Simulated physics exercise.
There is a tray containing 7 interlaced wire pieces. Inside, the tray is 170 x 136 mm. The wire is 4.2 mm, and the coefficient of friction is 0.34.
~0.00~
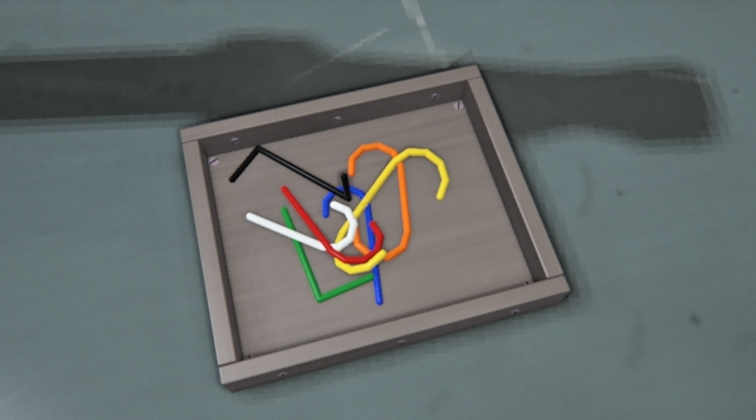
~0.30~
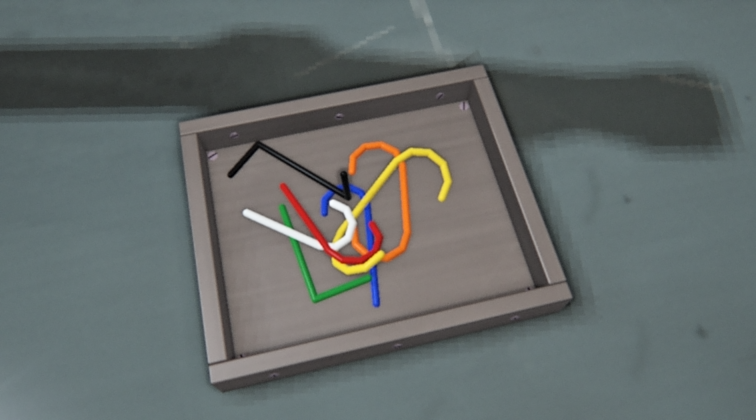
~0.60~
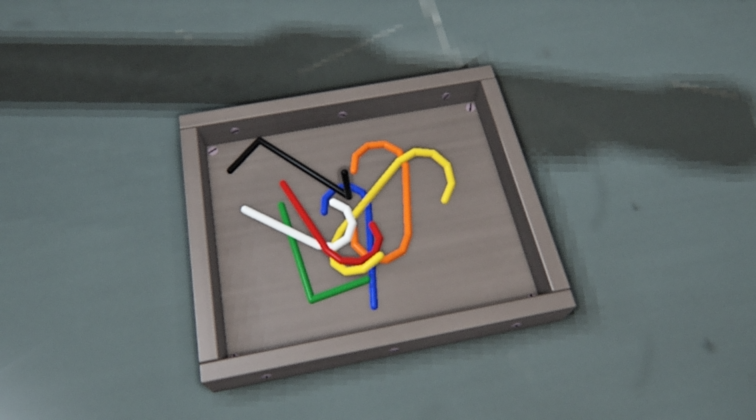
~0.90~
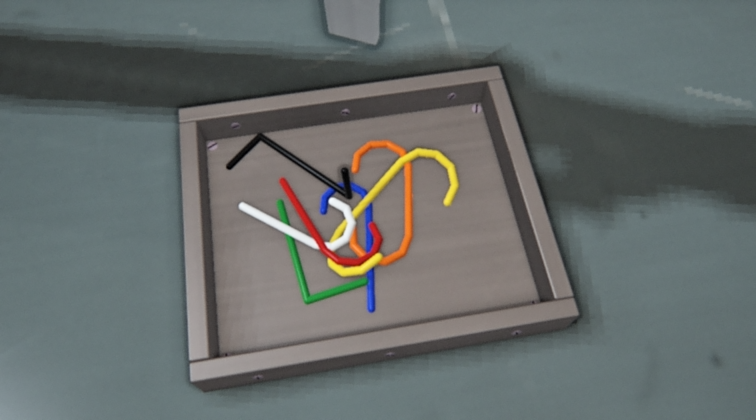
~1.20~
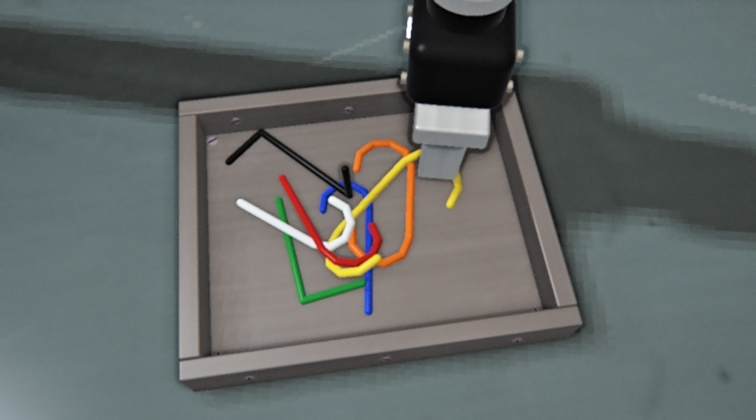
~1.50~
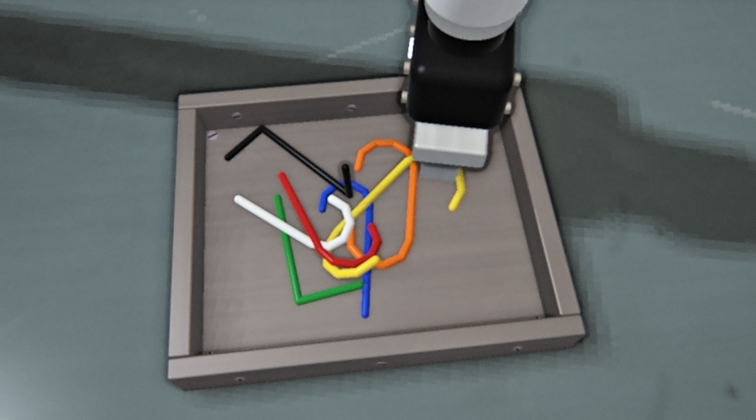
In a shallow tray on a grey-green surface, seven tangled coloured wire pieces lay nearly still while a black-and-white robot arm came down from the top and closed its gripper on the yellow hook.
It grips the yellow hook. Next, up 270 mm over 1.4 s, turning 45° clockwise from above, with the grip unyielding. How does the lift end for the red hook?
It gets hoisted as well.
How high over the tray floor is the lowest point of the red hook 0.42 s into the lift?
0 mm.
After 1.92 s, lowest point more than 20 mm over the tray floor, yellow hook 58 mm.
After 2.27 s, lowest point more than 20 mm over the tray floor, yellow hook 158 mm, red hook 95 mm.
After 2.90 s, lowest point more than 20 mm over the tray floor, yellow hook 272 mm, red hook 207 mm.
End, hanging yellow hook 272 mm, red hook 207 mm; the other 5 are down.
